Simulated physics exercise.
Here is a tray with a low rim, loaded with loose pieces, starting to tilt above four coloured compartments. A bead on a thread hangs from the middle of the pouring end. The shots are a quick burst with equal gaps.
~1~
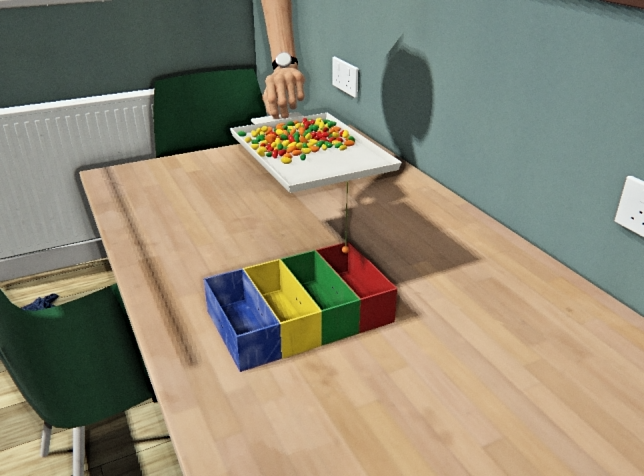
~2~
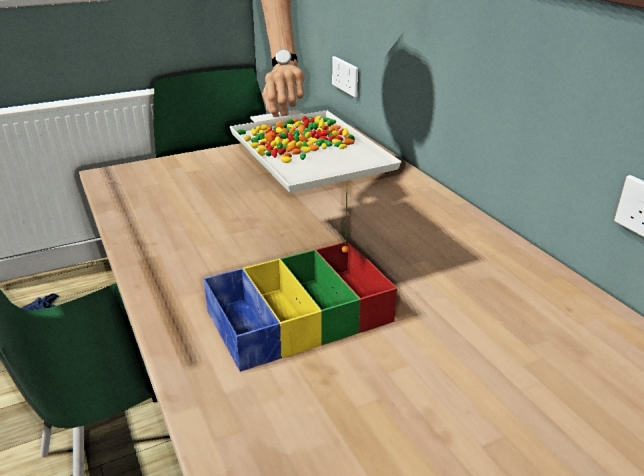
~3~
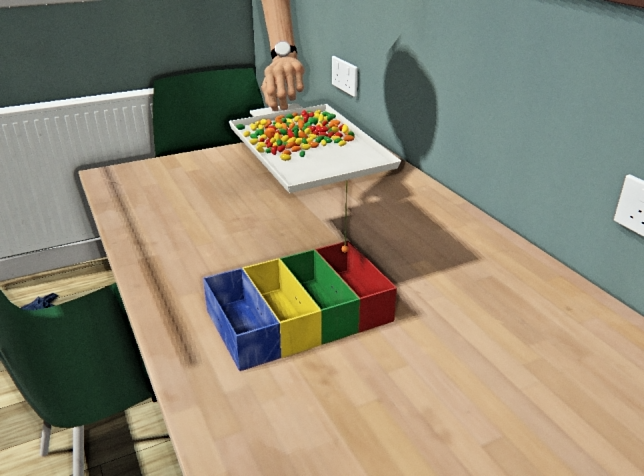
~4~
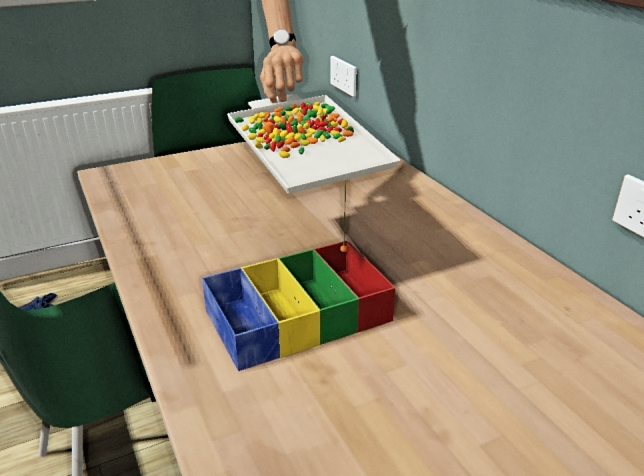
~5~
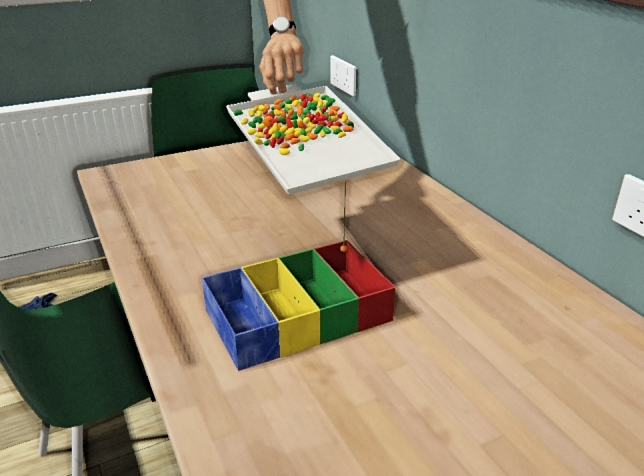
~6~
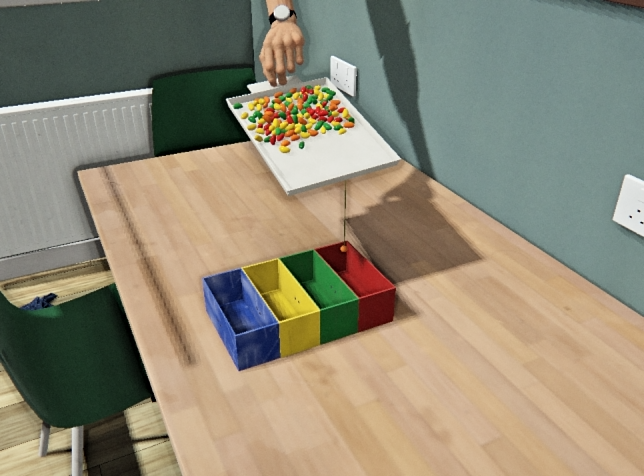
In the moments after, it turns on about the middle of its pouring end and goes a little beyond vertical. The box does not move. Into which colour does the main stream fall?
The green cell gets the most.
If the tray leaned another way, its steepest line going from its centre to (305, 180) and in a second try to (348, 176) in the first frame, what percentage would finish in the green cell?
Near 50 % and 20 %.
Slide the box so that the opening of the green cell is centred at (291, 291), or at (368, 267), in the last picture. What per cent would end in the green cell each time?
In turn 30 and 20 in a hundred.
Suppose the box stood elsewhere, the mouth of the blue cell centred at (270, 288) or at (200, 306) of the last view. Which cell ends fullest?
First the cell in yellow, then red.
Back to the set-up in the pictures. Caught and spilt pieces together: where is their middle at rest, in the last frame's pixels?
Roughly at (331, 311).
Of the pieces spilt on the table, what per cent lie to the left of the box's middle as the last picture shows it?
About 0 per cent.
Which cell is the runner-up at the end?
The runner-up: The red one.
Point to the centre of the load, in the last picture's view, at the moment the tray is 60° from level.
Near (321, 161).
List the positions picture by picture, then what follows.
Corners of the pouring end near (290, 184) and (399, 162), level; middle of the load near (302, 139), jelly beans; bead on its thread near (346, 250); blue cell near (260, 344); yellow cell near (301, 331); green cell near (341, 319); red cell near (378, 307), in the first picture.
Corners of the pouring end near (290, 184) and (398, 161), level; middle of the load near (302, 138), in the second picture.
Corners of the pouring end near (289, 185) and (398, 160), tipped barely, lowest at the left corner; middle of the load near (302, 133), in the third picture.
Corners of the pouring end near (288, 186) and (397, 159), tipped a little, lowest at the left corner; middle of the load near (300, 128), in the fourth picture.
Corners of the pouring end near (288, 187) and (397, 158), tipped a little, lowest at the left corner; middle of the load near (300, 122), in the fifth picture.
Corners of the pouring end near (289, 189) and (398, 158), tipped clearly, lowest at the left corner; middle of the load near (295, 112); blue cell near (258, 343); yellow cell near (300, 330); green cell near (339, 318); red cell near (376, 307), in the sixth picture.
Shortly afterwards, tray tipped steeply; the bulk on the tray; a little in the green cell; only a few in the red cell; only a few in the yellow cell; a little falling or outside the box.
Next, tray tipped right over; near two thirds on the tray; a little in the green cell; a little in the red cell; only a few in the yellow cell; a little falling or outside the box.
Some moments later, tray tipped past a quarter turn; near half in the green cell; near a third in the red cell; a little in the yellow cell; a little falling or outside the box.
In the end, tray tipped past a quarter turn; near half in the green cell; near a third in the red cell; a little in the yellow cell; none at all in the blue cell; a little outside the box.
